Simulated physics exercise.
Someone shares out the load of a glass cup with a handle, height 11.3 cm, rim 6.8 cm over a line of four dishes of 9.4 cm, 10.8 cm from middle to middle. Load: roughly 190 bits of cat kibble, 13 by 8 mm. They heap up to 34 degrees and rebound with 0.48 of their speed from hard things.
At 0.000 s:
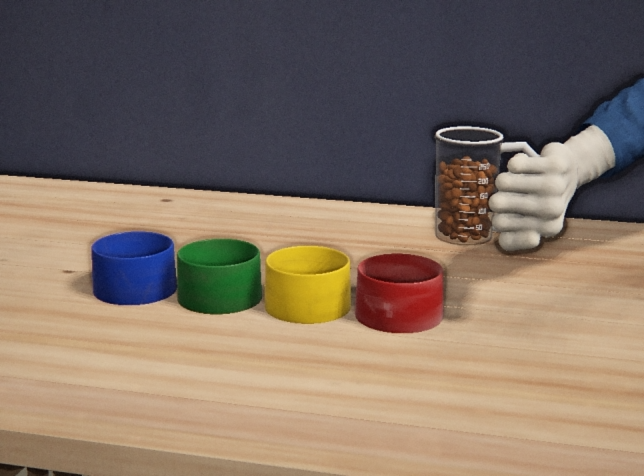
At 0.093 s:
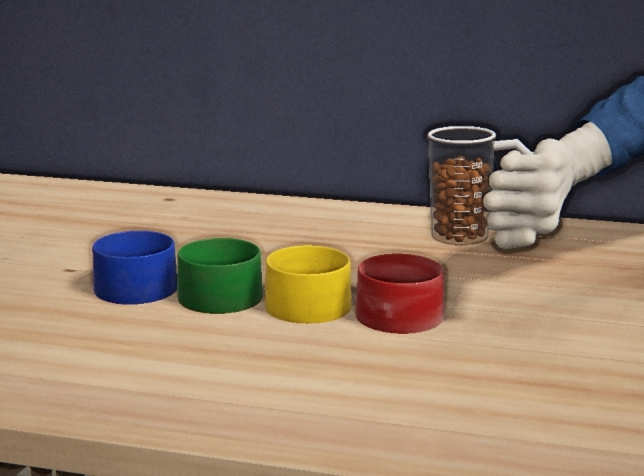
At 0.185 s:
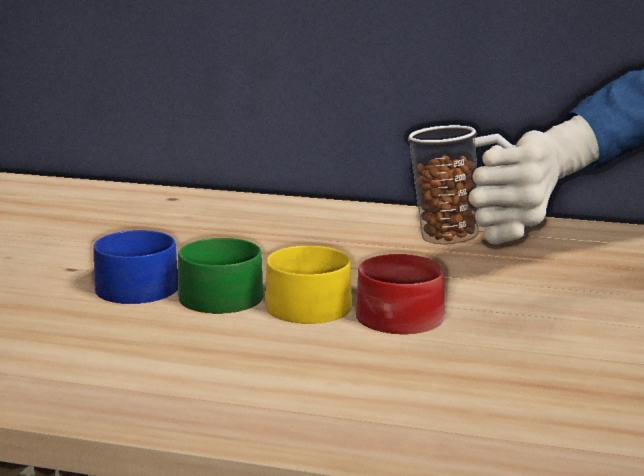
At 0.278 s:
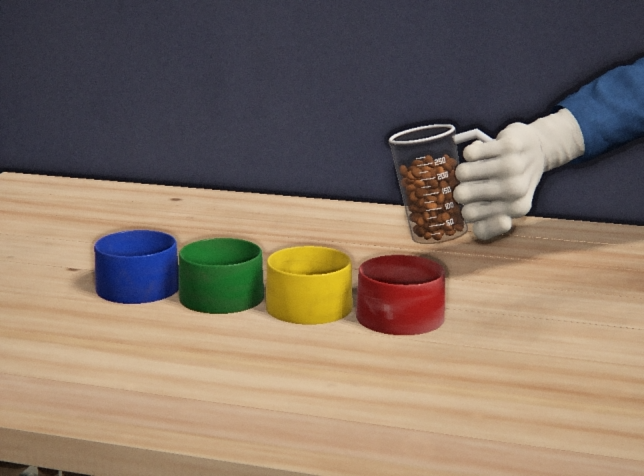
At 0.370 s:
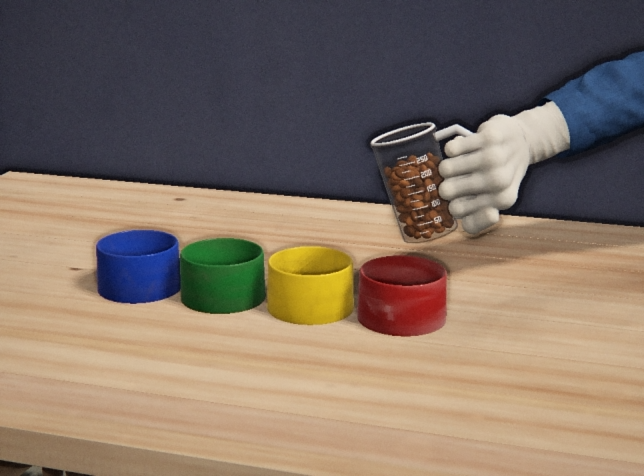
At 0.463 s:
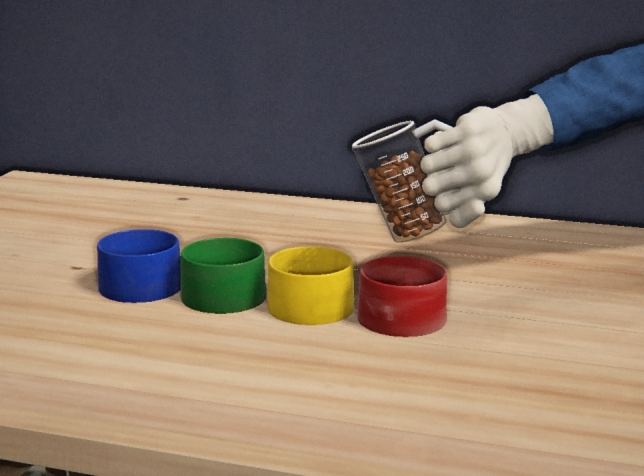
On a wooden table, a white-gloved hand moved a clear cup of brown pieces leftward above a row of blue, green, yellow and red dishes, gradually tilting it to the left.
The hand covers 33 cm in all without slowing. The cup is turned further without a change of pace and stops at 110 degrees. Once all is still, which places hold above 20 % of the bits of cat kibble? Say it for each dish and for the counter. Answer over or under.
Red dish: Under; blue dish: Over; green dish: Under; yellow dish: Under; on the counter: Under.
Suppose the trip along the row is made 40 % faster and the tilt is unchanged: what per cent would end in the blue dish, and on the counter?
In that case blue 90; counter 0.
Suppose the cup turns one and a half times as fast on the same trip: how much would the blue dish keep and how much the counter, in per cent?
Blue 80; counter 10.
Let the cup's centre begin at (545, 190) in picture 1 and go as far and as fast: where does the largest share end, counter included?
Most goes to: Green.
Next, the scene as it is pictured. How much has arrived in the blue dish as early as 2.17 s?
Near 30 per cent so far.
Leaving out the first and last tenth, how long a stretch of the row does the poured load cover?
Roughly 5 cm.
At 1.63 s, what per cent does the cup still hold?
About 100 per cent.
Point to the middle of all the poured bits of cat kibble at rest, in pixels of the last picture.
Near (138, 271).
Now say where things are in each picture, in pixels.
The first frame shows cup at (466, 186), tilt 0 degrees, lip at (437, 134), moved 0.0 cm; middle of the pieces at (463, 202); red dish at (400, 269); yellow dish at (308, 261); green dish at (219, 253); blue dish at (133, 245).
The second frame shows cup at (461, 186), tilt 2 degrees, lip at (430, 134), moved 0.7 cm; middle of the pieces at (458, 202).
The third frame shows cup at (446, 185), tilt 7 degrees, lip at (411, 136), moved 2.3 cm; middle of the pieces at (445, 201).
The fourth frame shows cup at (431, 185), tilt 13 degrees, lip at (391, 139), moved 4.0 cm; middle of the pieces at (432, 201).
The fifth frame shows cup at (417, 184), tilt 18 degrees, lip at (373, 142), moved 5.7 cm; middle of the pieces at (419, 200).
The sixth frame shows cup at (402, 183), tilt 23 degrees, lip at (354, 145), moved 7.5 cm; middle of the pieces at (406, 199); red dish at (404, 271); yellow dish at (311, 261); green dish at (223, 252); blue dish at (138, 243). Its pace works out near 60 degrees a second; the hand travels 18 cm a second.
After 1.17 s, tilt 64 degrees; cup holds 100 %.
After 1.63 s, tilt 91 degrees; cup holds 100 %.
After 2.17 s, tilt 110 degrees; cup holds 65 %, blue 30 %.
By 4.1 s all is still; red 0 %, blue 85 %, green 0 %, yellow 0 %, counter 0 %, cup 15 %.
